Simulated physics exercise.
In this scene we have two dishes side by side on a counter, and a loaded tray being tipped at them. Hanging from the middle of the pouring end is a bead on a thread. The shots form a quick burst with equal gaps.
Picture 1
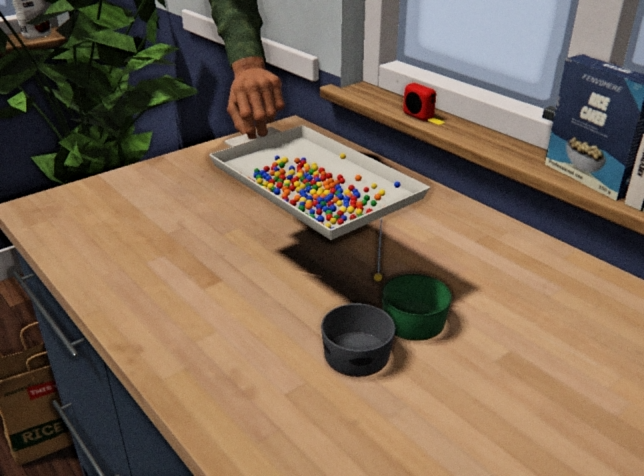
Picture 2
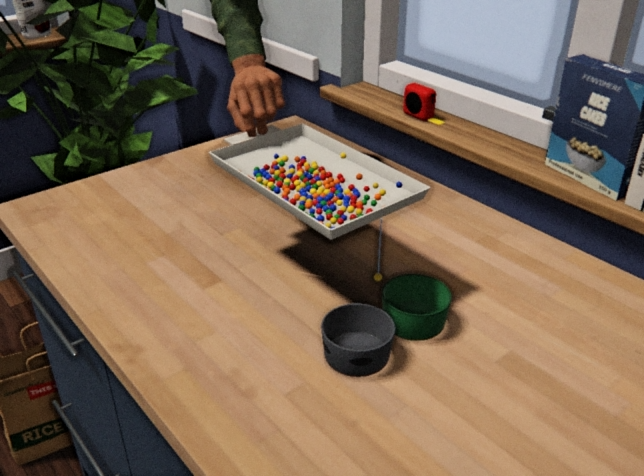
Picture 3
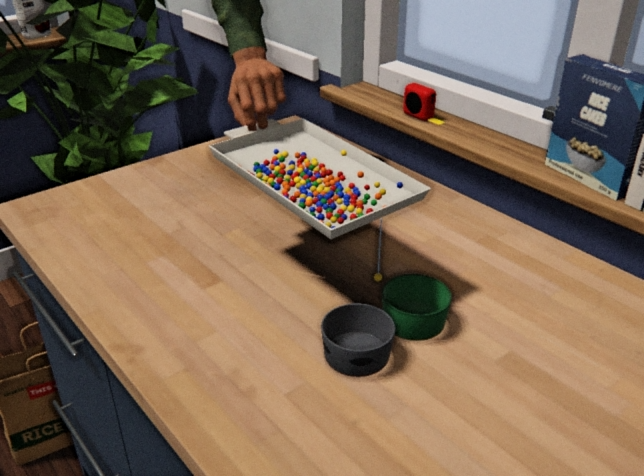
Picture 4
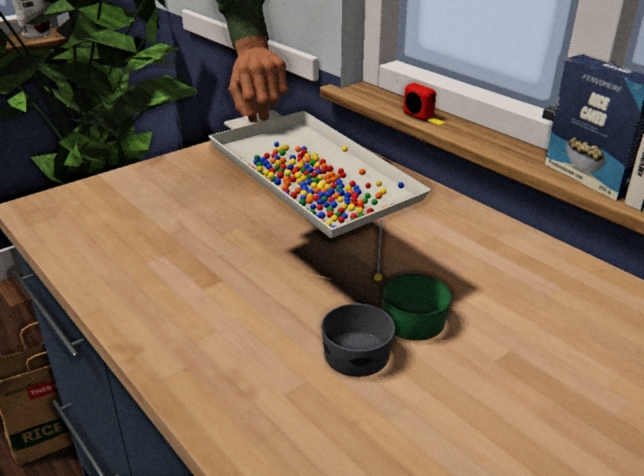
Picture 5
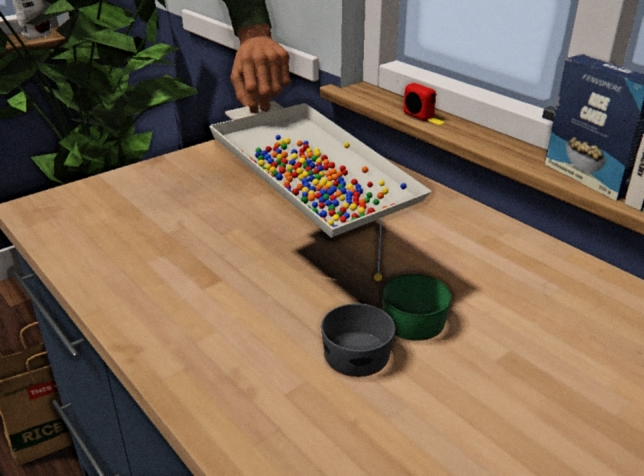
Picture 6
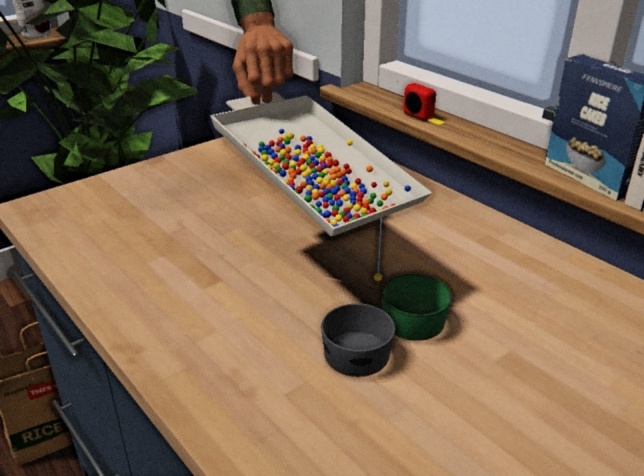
Hand slowly raising the back of a tray of colourful beads above two bowls on a wooden counter, the beads shifting slightly.
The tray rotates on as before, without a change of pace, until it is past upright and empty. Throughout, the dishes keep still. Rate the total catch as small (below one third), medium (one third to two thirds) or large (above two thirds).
Medium.
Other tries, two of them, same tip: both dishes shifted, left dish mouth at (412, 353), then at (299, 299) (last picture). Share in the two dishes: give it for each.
You'd get 0 in a hundred first and 0 in a hundred after that.
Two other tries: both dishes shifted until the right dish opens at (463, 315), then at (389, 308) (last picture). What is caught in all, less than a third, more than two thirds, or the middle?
First place: Less than a third. Second place: Less than a third.
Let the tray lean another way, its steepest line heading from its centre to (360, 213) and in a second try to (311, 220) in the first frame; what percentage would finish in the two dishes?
In turn 90 and 60 in a hundred.
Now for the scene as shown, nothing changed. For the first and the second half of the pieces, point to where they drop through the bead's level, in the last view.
(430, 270) first, (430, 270) later.
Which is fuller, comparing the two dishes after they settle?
Observation: The right-placed dish is the fuller of the two.
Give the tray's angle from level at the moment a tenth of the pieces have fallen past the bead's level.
Near 65 degrees.
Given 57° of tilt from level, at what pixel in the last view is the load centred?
Somewhere around pixel (391, 196) in the last picture.
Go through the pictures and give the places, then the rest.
Corners of the pouring end near (331, 227) and (424, 187), level; middle of the load near (313, 193), round plastic beads; left dish near (382, 357); right dish near (441, 322); bead on its thread near (378, 277), in the first frame.
Corners of the pouring end near (331, 227) and (424, 187), level; middle of the load near (313, 192), in the second frame.
Corners of the pouring end near (332, 226) and (424, 188), tipped barely, lowest at the right corner; middle of the load near (314, 189), in the third frame.
Corners of the pouring end near (333, 226) and (425, 189), tipped a little, lowest at the right corner; middle of the load near (314, 186), in the fourth frame.
Corners of the pouring end near (333, 225) and (426, 190), tipped a little, lowest at the right corner; middle of the load near (316, 183), in the fifth frame.
Corners of the pouring end near (334, 224) and (426, 191), tipped a little, lowest at the right corner; middle of the load near (320, 181), all but a few on the move; left dish near (382, 357); right dish near (441, 322), in the sixth frame.
Shortly afterwards, tray tipped steeply; all but a few on the tray; only a few in the right dish; only a few outside both; only a few in the air.
Next, tray tipped right over; only a few in the left dish; near half in the right dish; near a third outside both; a little in the air.
Some moments later, tray tipped past a quarter turn; only a few in the left dish; near half in the right dish; near half outside both.
In the end, tray tipped past a quarter turn; only a few in the left dish; near half in the right dish; near half outside both.
